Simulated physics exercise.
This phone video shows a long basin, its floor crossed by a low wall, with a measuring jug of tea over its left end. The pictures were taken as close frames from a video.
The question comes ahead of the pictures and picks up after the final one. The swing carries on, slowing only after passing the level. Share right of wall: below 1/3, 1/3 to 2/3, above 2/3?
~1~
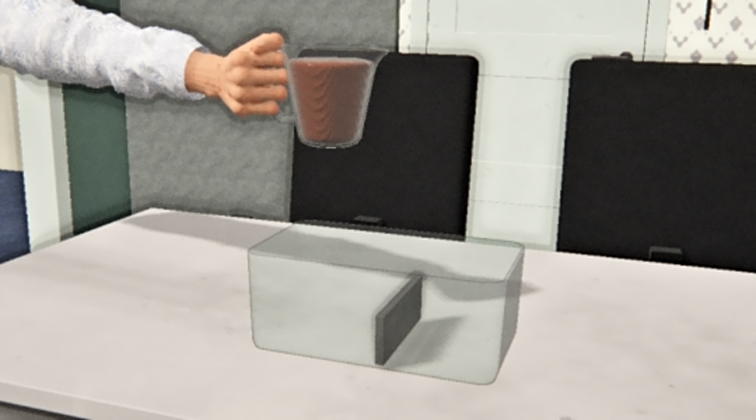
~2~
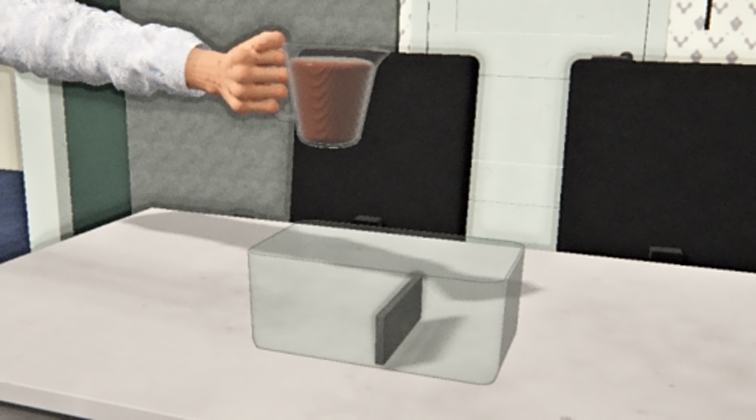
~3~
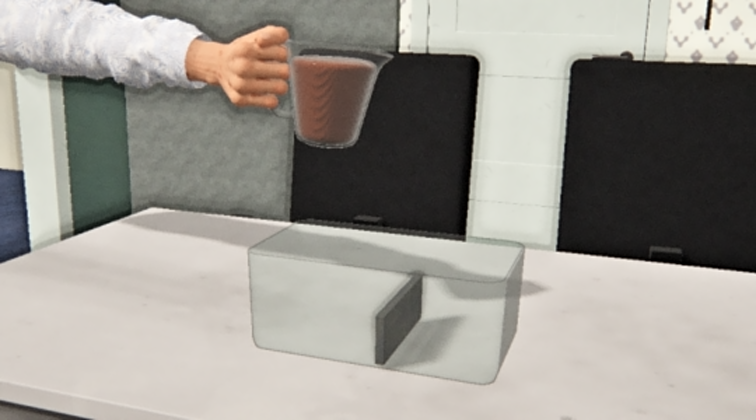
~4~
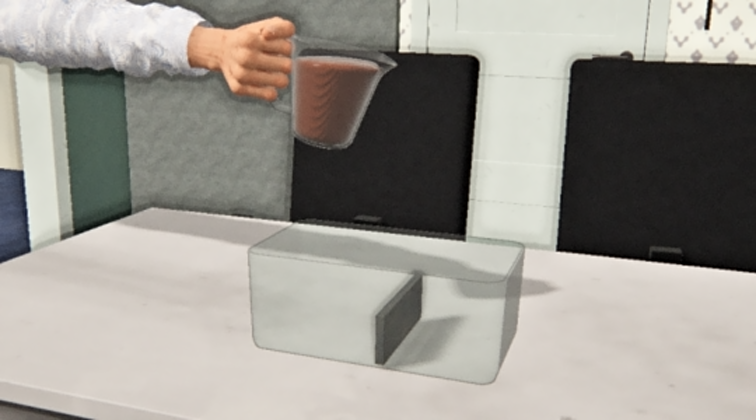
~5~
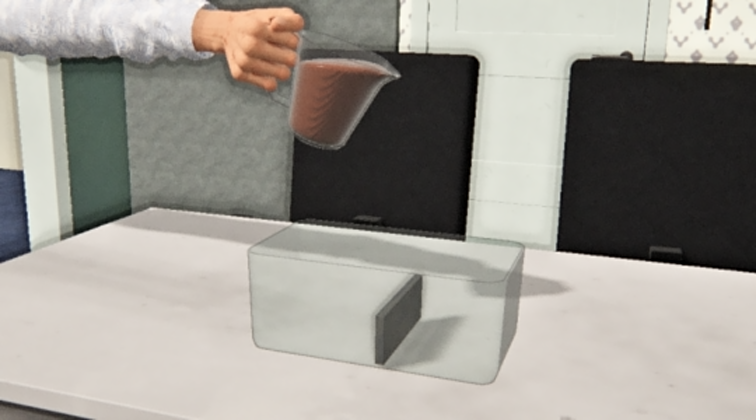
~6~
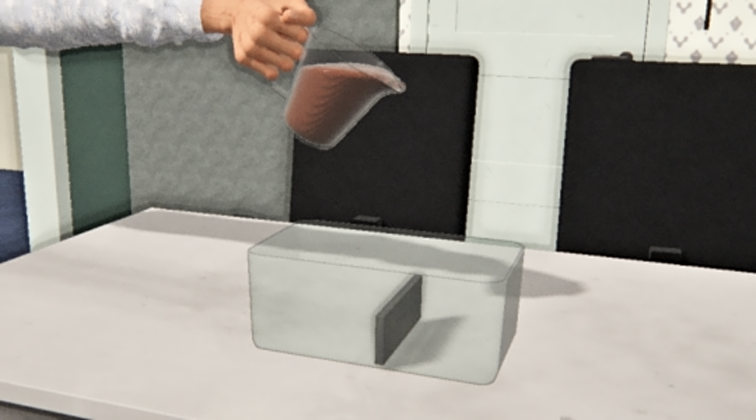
Above 2/3.
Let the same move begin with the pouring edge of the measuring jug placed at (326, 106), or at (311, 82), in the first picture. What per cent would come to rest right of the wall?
It comes to 5 % the first time and 5 % the second.
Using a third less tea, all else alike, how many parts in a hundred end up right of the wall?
I'd say roughly 85 percent.
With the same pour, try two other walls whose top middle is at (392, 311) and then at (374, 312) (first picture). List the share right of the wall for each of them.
Roughly 90 per cent first and roughly 85 per cent second.
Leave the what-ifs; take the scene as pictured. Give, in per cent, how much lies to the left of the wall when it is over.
Something like 10 per cent, roughly.
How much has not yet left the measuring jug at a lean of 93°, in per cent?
Amount still in: Approx. 45 %.
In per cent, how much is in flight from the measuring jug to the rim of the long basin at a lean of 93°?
Share in flight: Approx. 35 %.
A moment on, the measuring jug is tipped on its side and 44 per cent is still to pour, 0 is left of the wall and 23 right of it.
Next, the measuring jug is tipped right over and 4 per cent is still to pour, 4 is left of the wall and 78 right of it.
Then the measuring jug is tipped right over and 0 per cent is still to pour, 10 is left of the wall and 86 right of it.
Later the measuring jug is tipped right over and 0 per cent is still to pour, 10 is left of the wall and 86 right of it.
Finally, 10 per cent lies left of the wall, 86 right of it and 4 outside.
